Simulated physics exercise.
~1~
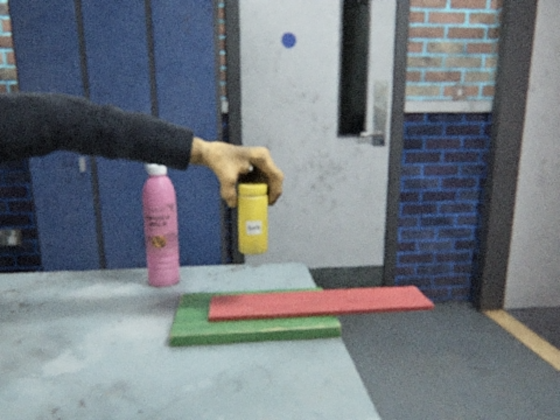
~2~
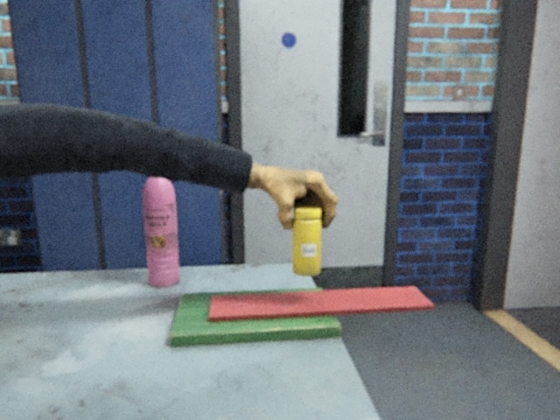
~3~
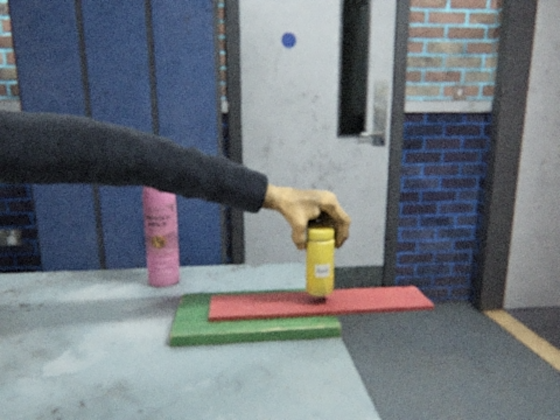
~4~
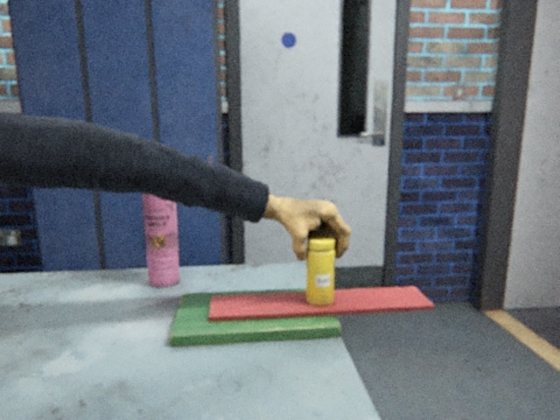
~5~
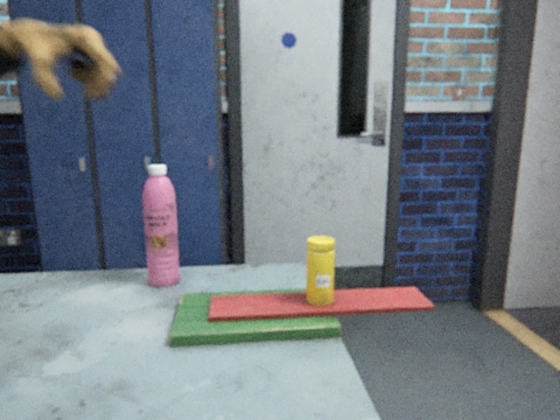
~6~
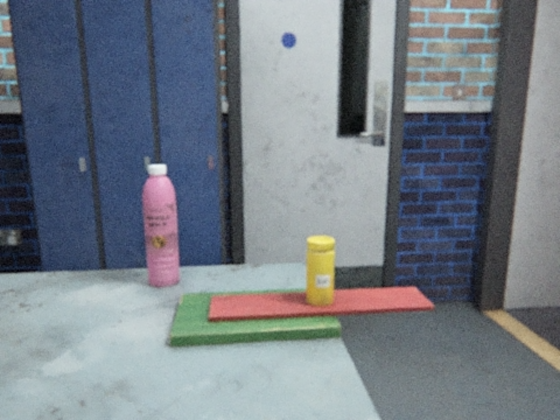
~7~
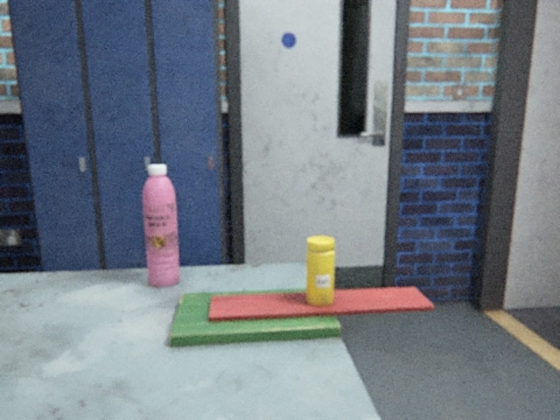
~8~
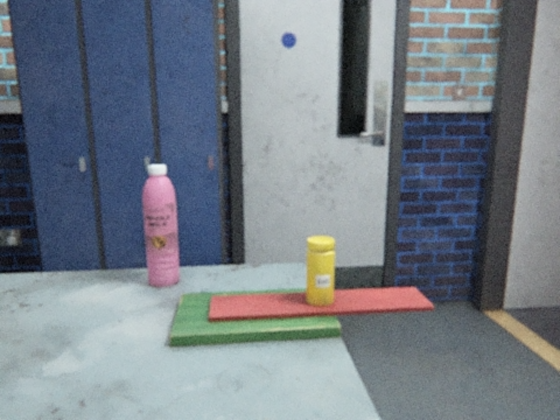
On a grey table near a door, a hand carried a yellow shaker to the right, lowered it upright onto a red board jutting past the edge, then let go and withdrew, and the board stayed balanced beside the pink bottle.
